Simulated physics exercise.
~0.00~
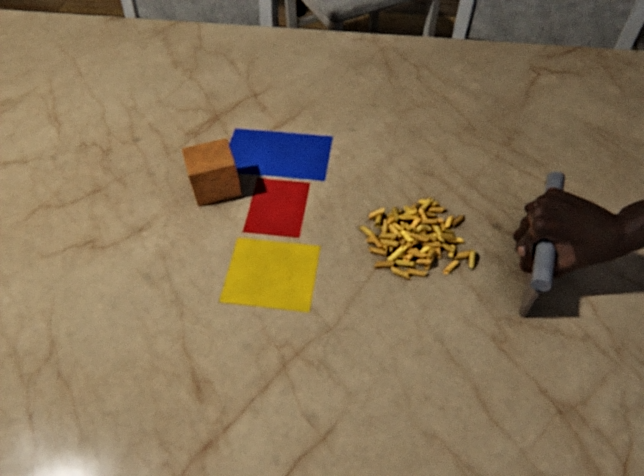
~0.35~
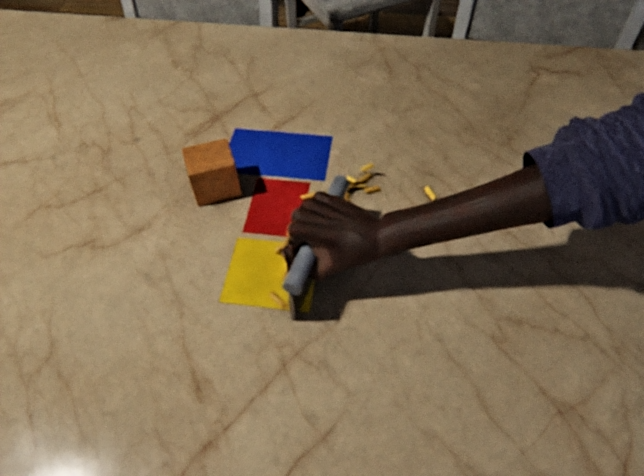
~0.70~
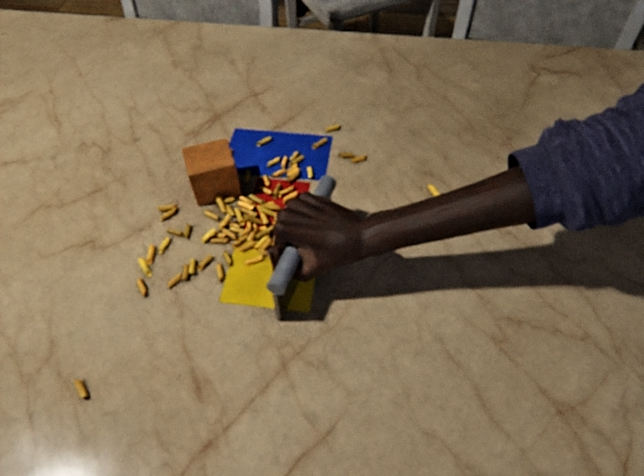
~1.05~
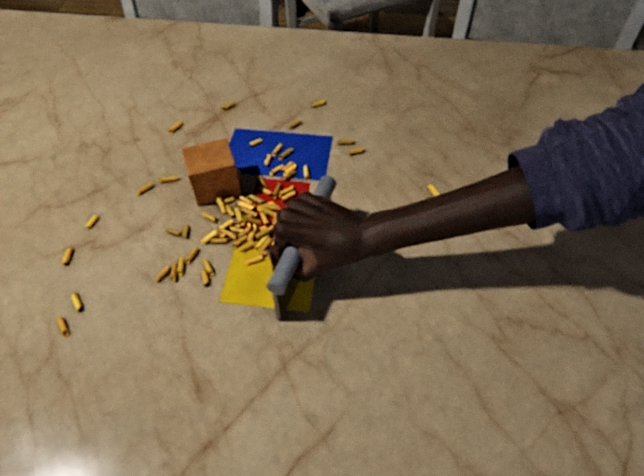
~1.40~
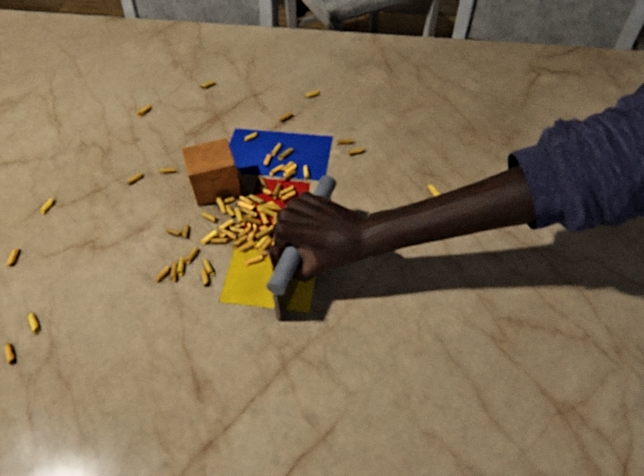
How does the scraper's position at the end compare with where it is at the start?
At the start the scraper is at the right side of the table, to the right of the pasta pile. At the end it is well to the left, resting over the right part of the red and yellow mats.
At the start, a hand holds a grey scraper at the right of a marble-patterned table, with a loose pile of yellow pasta pieces to its left and blue, red and yellow mats beyond, beside a wooden block. The hand sweeps the scraper left, pushing the pile onto the mats. It stops over the right part of the red and yellow mats, while the pieces spill out ahead and around the block. Several stray pieces keep sliding outward across the table. At the end, the scraper stays put, with a cluster before it and many pieces off the mats.
